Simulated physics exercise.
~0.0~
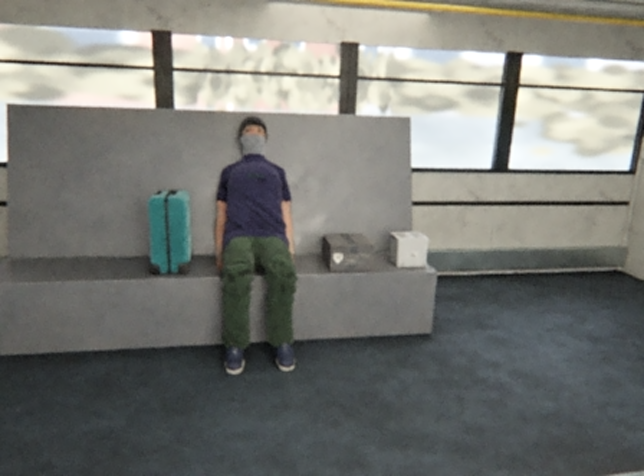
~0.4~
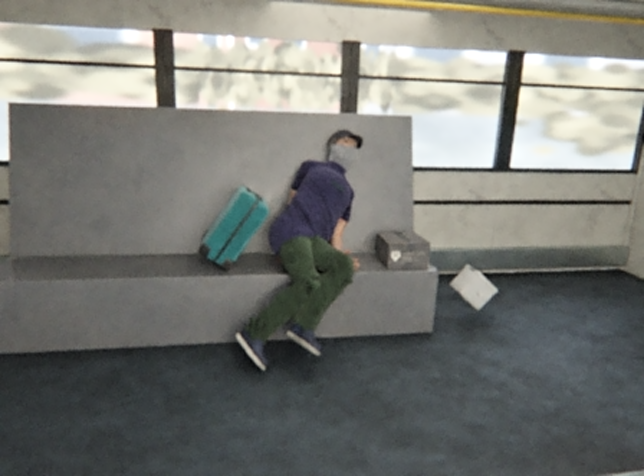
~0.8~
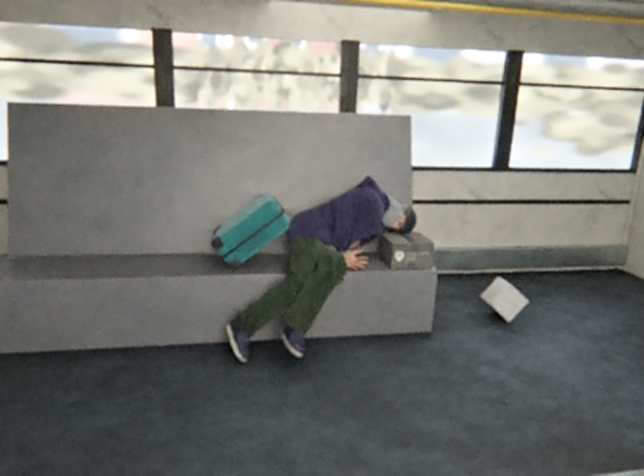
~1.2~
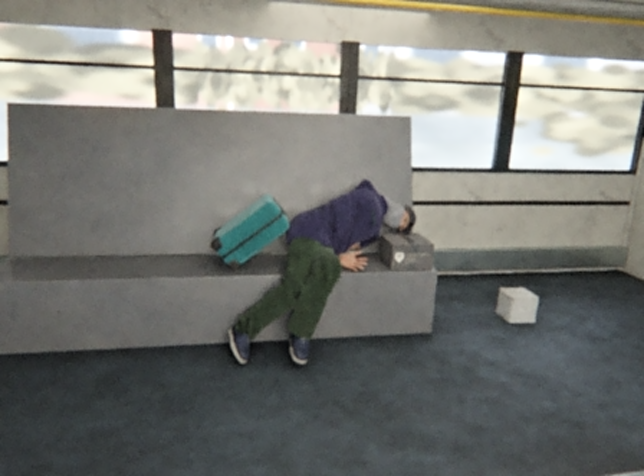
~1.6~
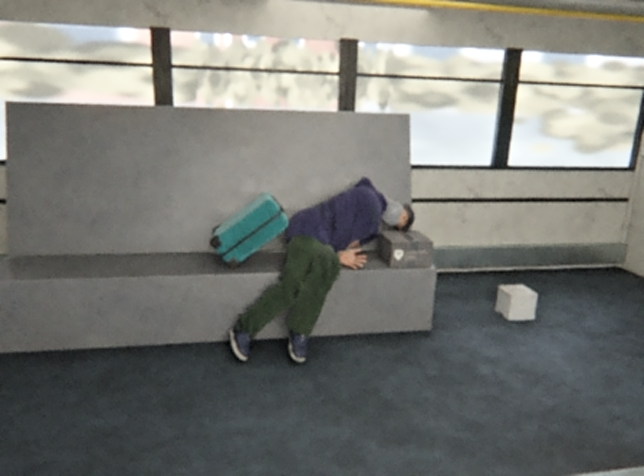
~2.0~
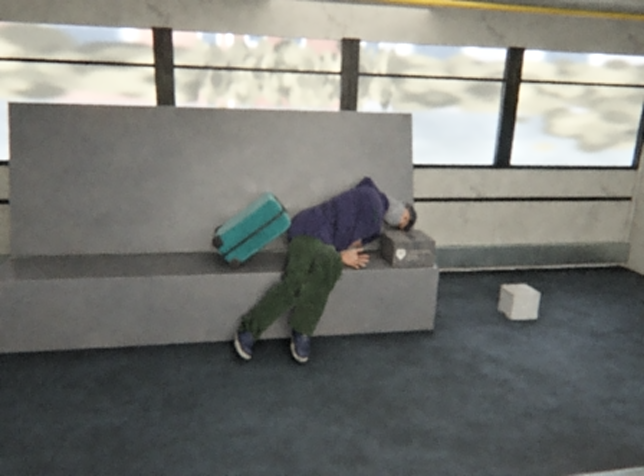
On a grey bench beneath the windows of a shuttle, a passenger in a dark shirt and green trousers sits slumped between a teal case on the left and a grey carton and white tub on the right. Suddenly everything on the seat lurches rightward, and the tub drops off the bench end. The passenger topples sideways, legs trailing, while the teal case slides and tips after him. His head and arms come down by the carton as the tub rolls over on the floor. All settles, with passenger, leaning case and upright carton still on the bench.
